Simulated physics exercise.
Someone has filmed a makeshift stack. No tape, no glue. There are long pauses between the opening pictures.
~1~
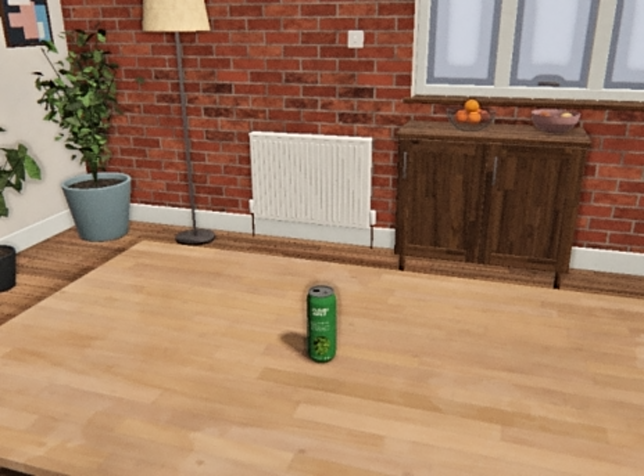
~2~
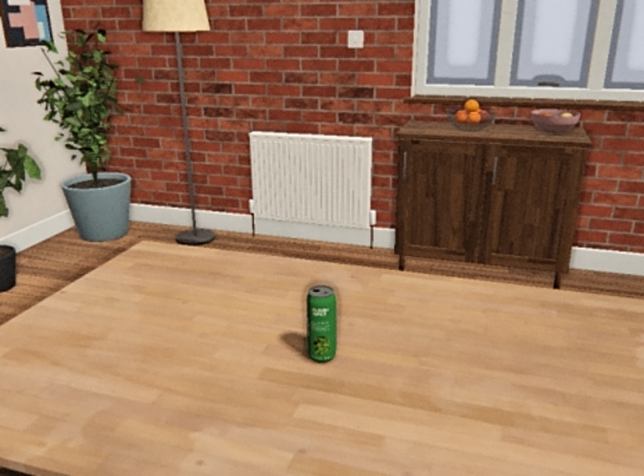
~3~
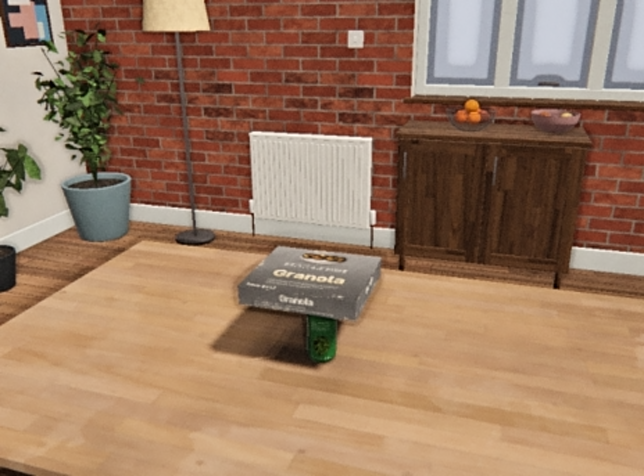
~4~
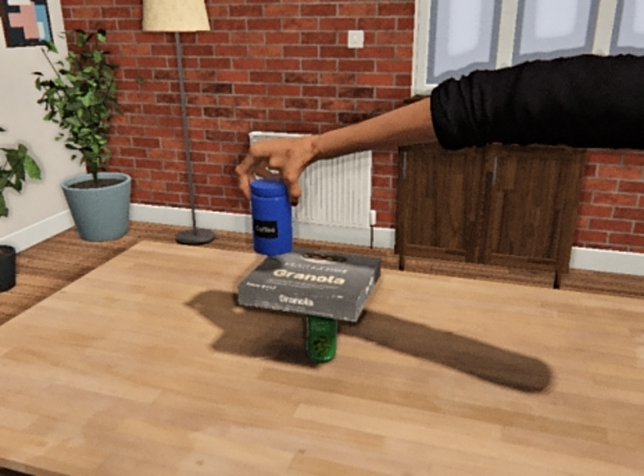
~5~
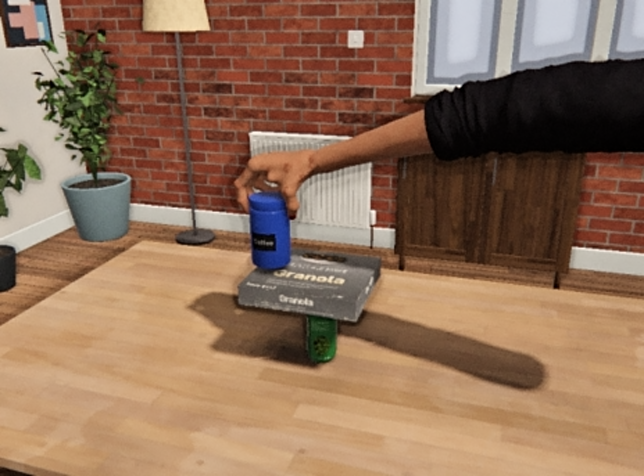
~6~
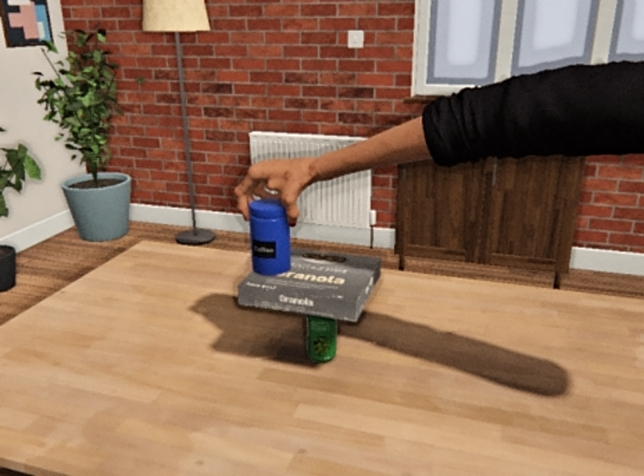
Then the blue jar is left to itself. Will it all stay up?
Here the stack comes apart.
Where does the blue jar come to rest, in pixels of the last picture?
At about (217, 333).
Then, 0.40 s past the last view, blue jar and grey packet now fallen.
Then, 0.50 s past the last view, things are still on the move.
Finally, fallen, blue jar and grey packet; green can still in place. Final places as the last picture's camera would see them, blue jar near (217, 333). The stack gives way.
